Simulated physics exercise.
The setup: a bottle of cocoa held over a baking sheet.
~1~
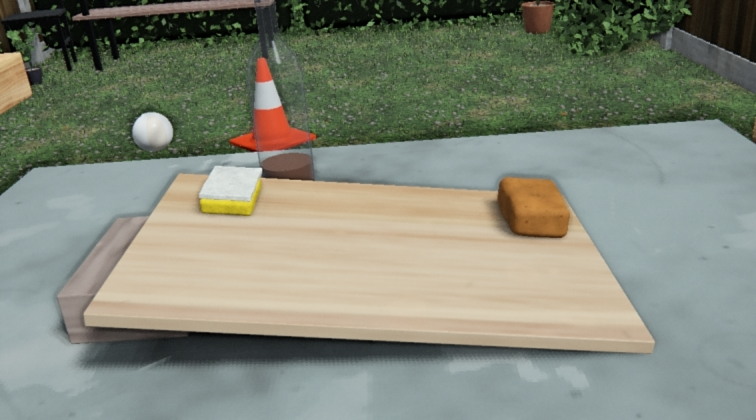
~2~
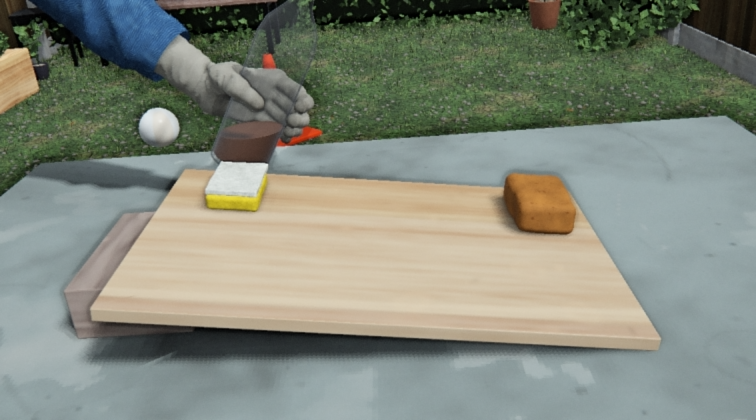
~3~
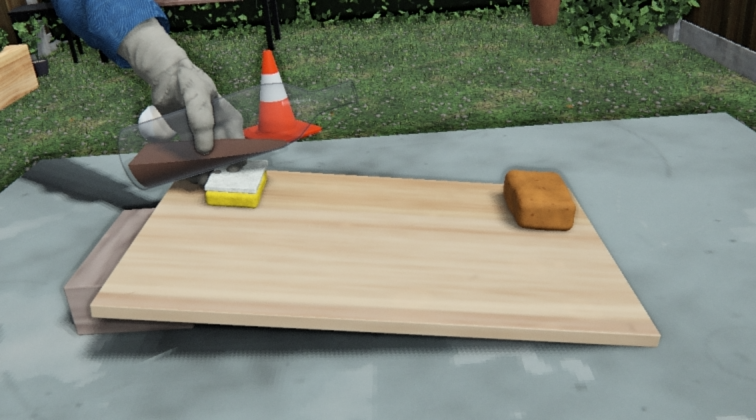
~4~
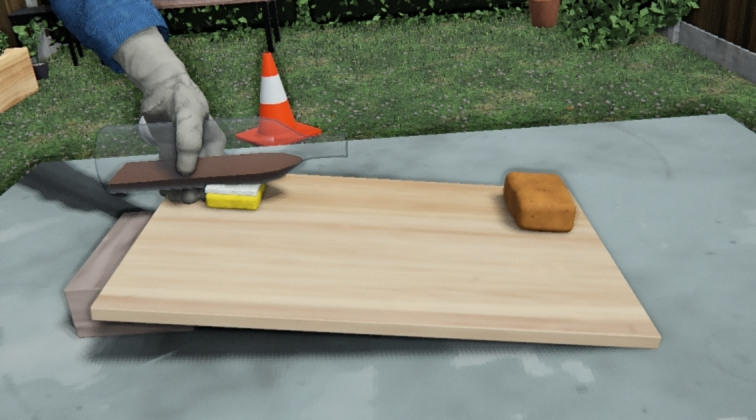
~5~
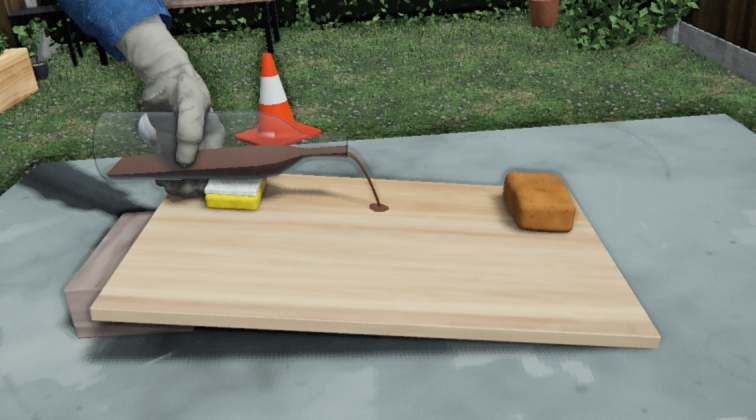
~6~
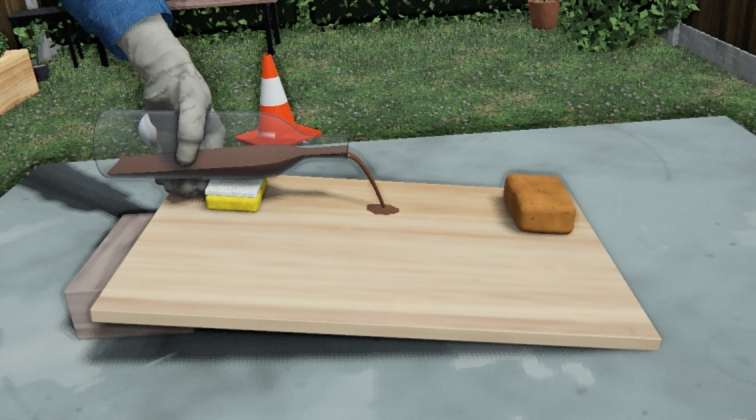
A gloved hand in a blue sleeve pours brown liquid from a clear bottle onto a pale wooden-looking board on a grey outdoor table, seen from slightly above with grass behind. A white-and-yellow sponge sits at the board's far left, a brown bread roll at far right, an orange-and-white cone beyond. The hand grasps the bottle, tilts it sideways, and a thin stream begins forming a small puddle.
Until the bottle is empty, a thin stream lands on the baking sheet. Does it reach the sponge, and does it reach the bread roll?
On the left the sponge: Not reached; on the right the bread roll: Reached.
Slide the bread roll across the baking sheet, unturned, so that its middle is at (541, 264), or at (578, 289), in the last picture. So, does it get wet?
For the first place it is missed by the spill; for the second it is missed by the spill.
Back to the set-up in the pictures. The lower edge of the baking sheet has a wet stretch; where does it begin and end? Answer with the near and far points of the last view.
The wet part runs from about (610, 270) to (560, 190).
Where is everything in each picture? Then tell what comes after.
The first picture shows the baking sheet slopes down to the right; bottle (278, 100) nearly empty; sponge (232, 190); bread roll (532, 207).
The second picture shows bottle (276, 68) tipped 30° with all of its load; sponge (238, 186).
The third picture shows bottle (246, 125) tipped 75° with all of its load; bread roll (538, 200).
The fourth picture shows the baking sheet slopes down to the right; bottle (231, 153) tipped 90° with all of its load; sponge (238, 185).
The fifth picture shows the first of it lands; bottle (230, 145) tipped 95° with all of its load; bread roll (538, 202).
The sixth picture shows the first of it lands; bottle (230, 145) tipped 95° with all of its load; sponge (238, 187); bread roll (539, 203).
Next, it runs down to the right; the sponge is clear of it; the bread roll is in it.
After that, it runs down to the right and off the end; the sponge is clear of it; the bread roll is in it.
Finally, it runs down to the right and off the end; the sponge is clear of it; the bread roll is in it.
